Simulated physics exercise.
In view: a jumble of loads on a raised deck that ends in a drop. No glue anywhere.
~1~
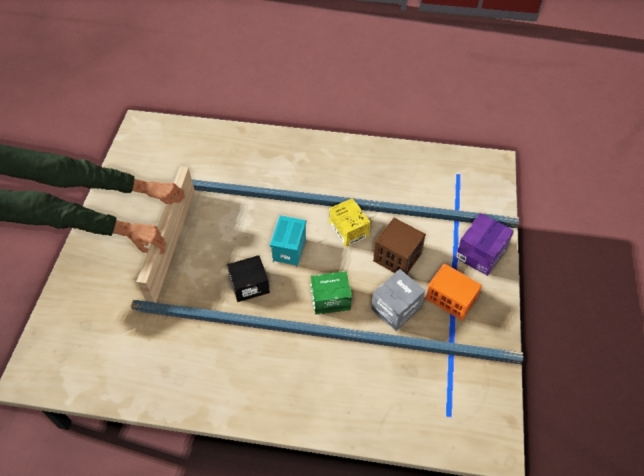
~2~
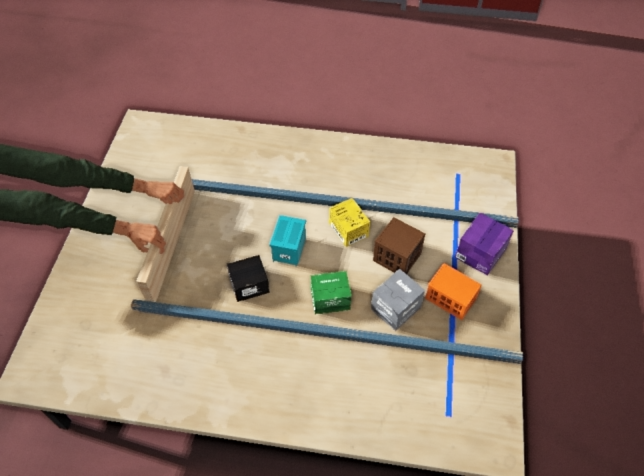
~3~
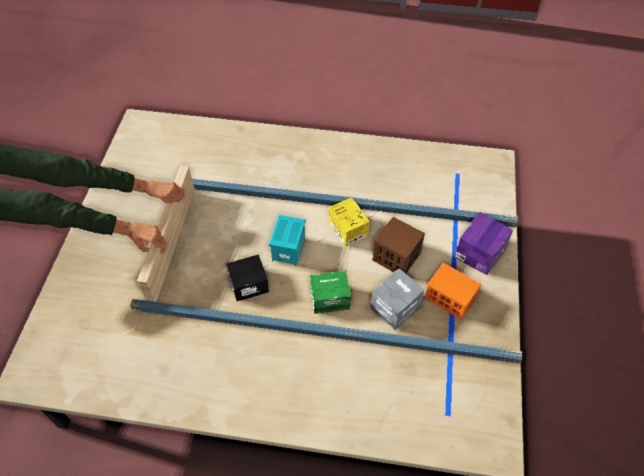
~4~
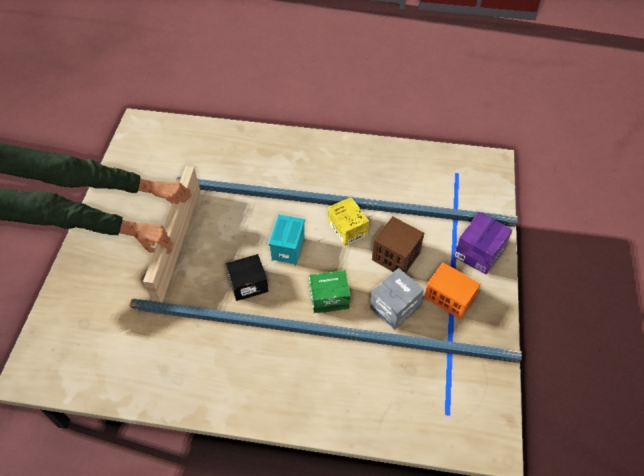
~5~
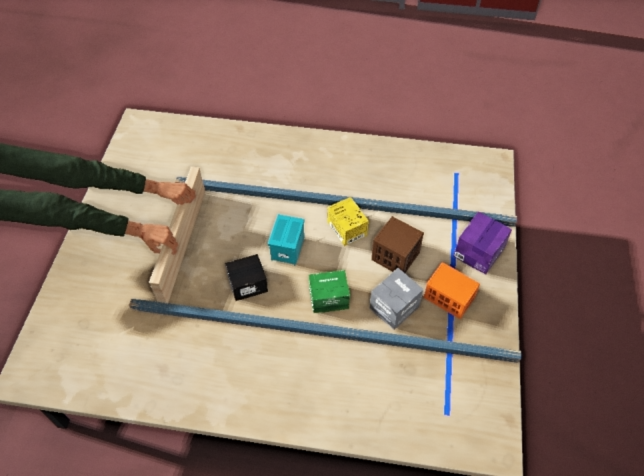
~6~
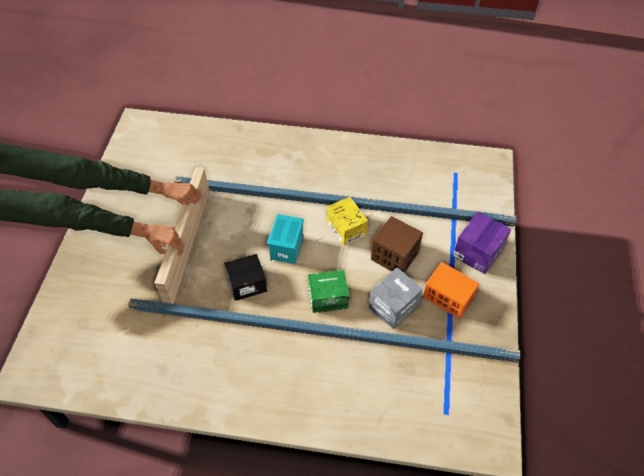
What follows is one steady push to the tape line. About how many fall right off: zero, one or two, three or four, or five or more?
As it turns out, the number that fall off is three or four.
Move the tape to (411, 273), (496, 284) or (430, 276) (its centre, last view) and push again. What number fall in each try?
Try by try, 0, 5 and 1.
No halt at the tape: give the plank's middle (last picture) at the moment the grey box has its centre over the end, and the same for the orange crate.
At (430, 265) for the grey box; at (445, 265) for the orange crate.
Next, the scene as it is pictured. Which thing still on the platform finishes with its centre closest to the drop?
That is the green box.
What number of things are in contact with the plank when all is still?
It touches 3.
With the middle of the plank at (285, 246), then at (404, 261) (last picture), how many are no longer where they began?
By then 3, and 8.
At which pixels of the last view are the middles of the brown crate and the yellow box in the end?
The brown crate stops around (502, 250); the yellow box around (473, 225).
A little later, none off yet; purple box at rest near (481, 243); orange crate at rest near (451, 290); grey box at rest near (395, 299).
Next, none off yet; purple box at rest near (481, 243); orange crate shifted a little near (455, 287); grey box shifted about its own width near (449, 317).
When it is over, the number that fall off is three or four; down, grey box, orange crate and purple box.
